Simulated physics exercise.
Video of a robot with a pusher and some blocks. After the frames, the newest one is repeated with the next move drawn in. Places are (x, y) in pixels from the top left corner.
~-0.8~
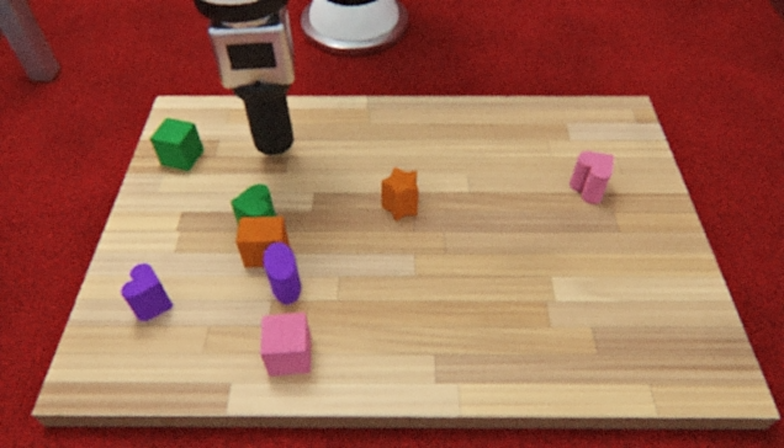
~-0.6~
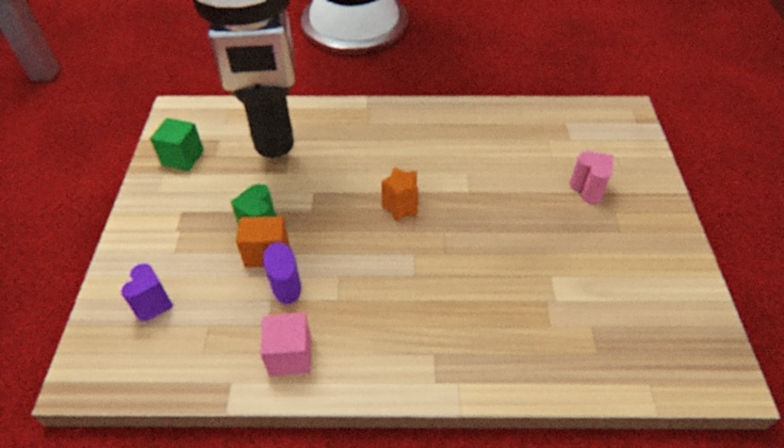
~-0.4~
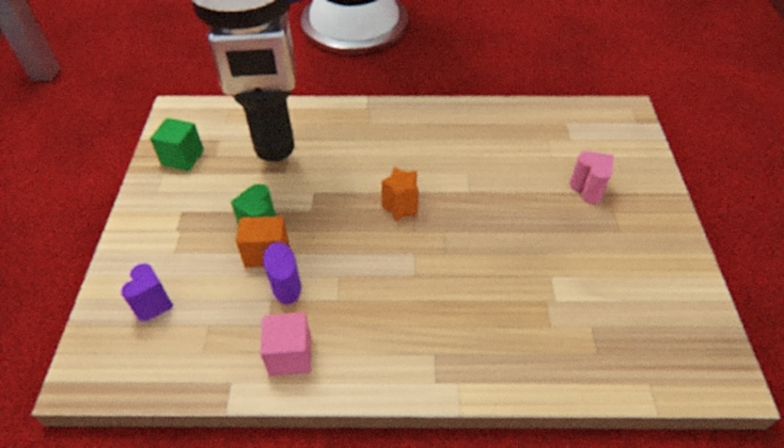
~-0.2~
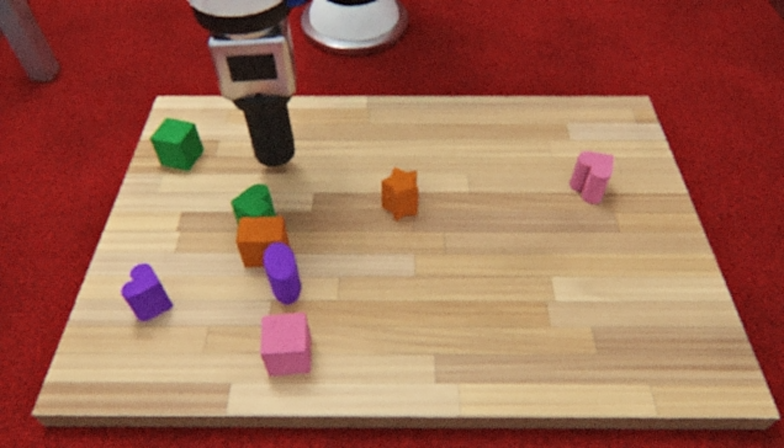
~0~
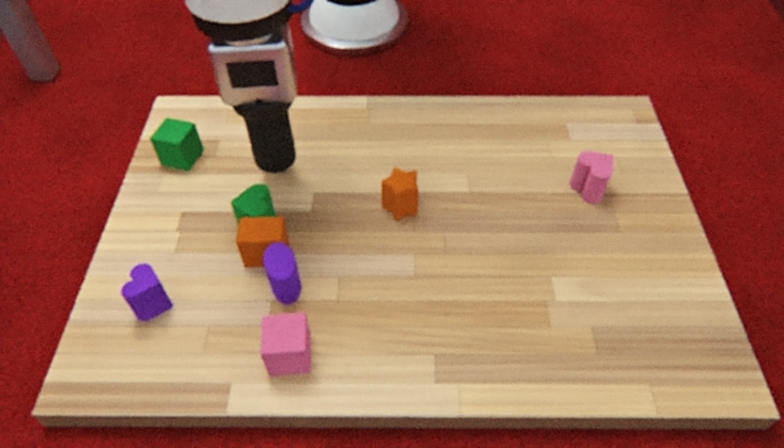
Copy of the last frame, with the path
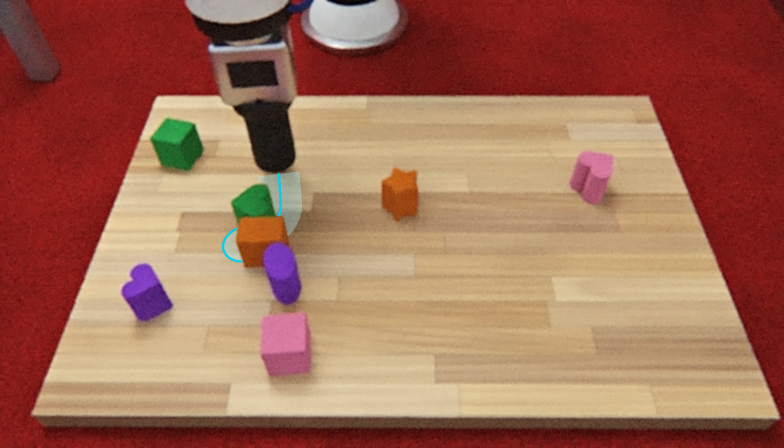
On a wooden board, the black pusher moves slightly downward while the colored blocks stay still.
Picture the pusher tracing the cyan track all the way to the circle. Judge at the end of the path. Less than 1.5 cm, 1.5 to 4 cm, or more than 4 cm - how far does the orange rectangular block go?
Distance: 1.5 to 4 cm.
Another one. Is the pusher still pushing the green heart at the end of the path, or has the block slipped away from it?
Prediction: Still leading.
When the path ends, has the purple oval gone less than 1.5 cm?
Yes.
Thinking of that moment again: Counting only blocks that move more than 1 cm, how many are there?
The number of blocks that move over 1 cm is two.
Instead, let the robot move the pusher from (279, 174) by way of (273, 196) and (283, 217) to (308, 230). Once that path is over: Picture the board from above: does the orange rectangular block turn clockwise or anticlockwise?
The answer is counter-clockwise.
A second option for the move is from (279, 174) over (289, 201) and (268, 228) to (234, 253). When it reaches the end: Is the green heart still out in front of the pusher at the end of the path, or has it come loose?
As far as I can tell, the green heart is still leading the way in front of the pusher.
The line goes from (279, 174) by way of (280, 198) and (274, 224) to (246, 243).
What follows on the original path. One third of the way, pusher (277, 184); green heart (251, 203); orange rectangular block (259, 232).
Two thirds of the way, pusher (270, 210); green heart (230, 223), turned 50° clockwise; orange rectangular block (254, 239), turned 40° anticlockwise.
At the end, pusher (241, 229); green heart (196, 240), turned 60° clockwise; orange rectangular block (244, 256), turned 75° anticlockwise; purple oval (280, 264).
